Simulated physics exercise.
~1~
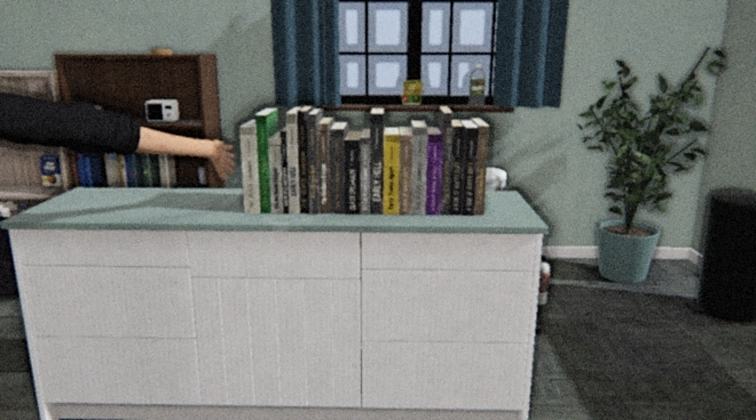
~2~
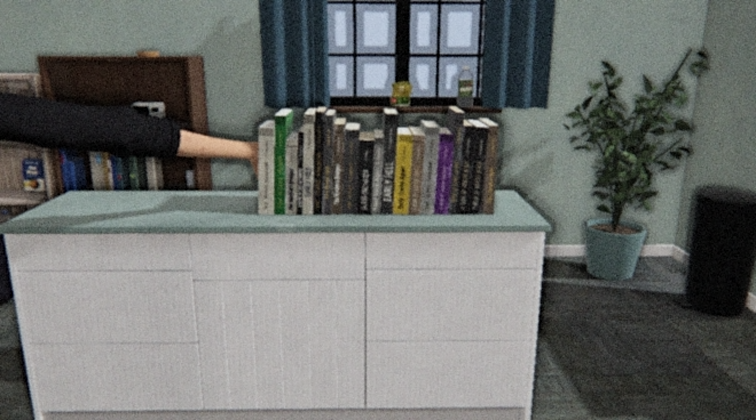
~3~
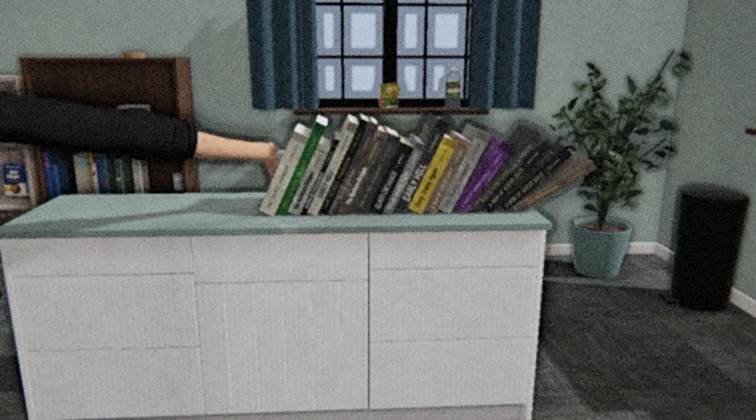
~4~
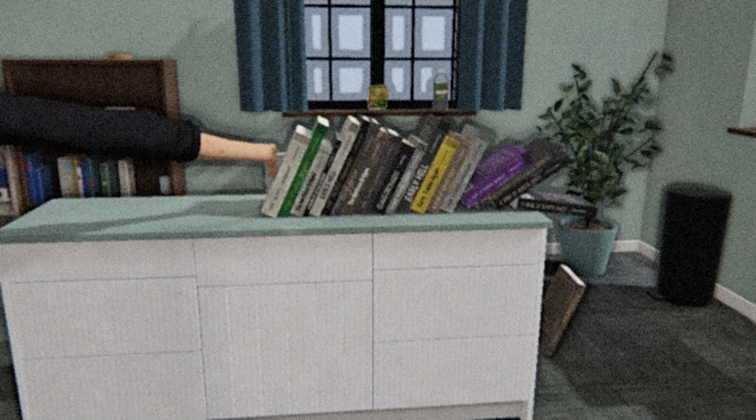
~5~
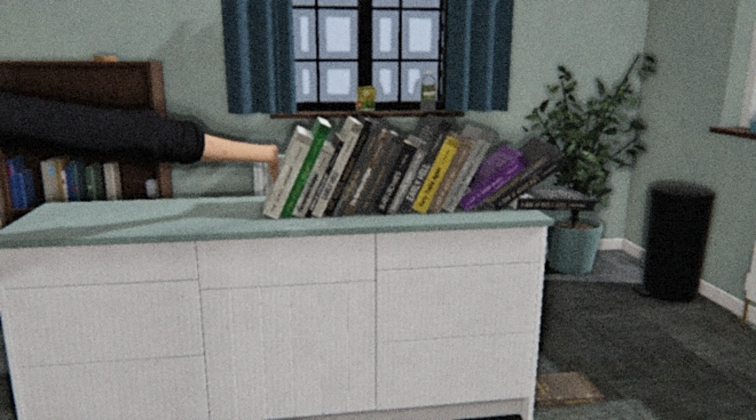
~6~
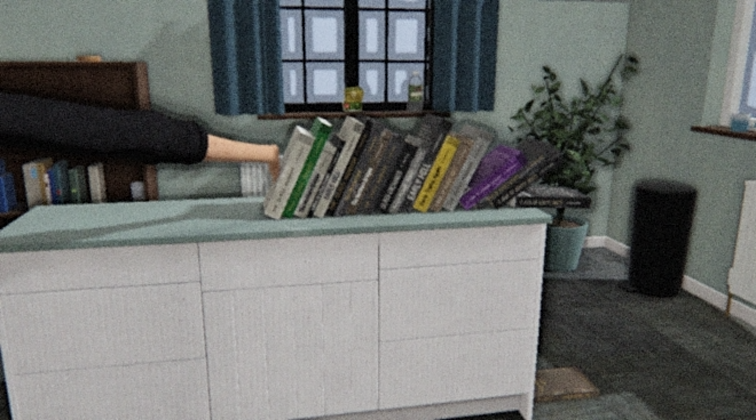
Hand pushing a row of upright books rightward along a worktop, leaving them leaning and one fallen to the floor.
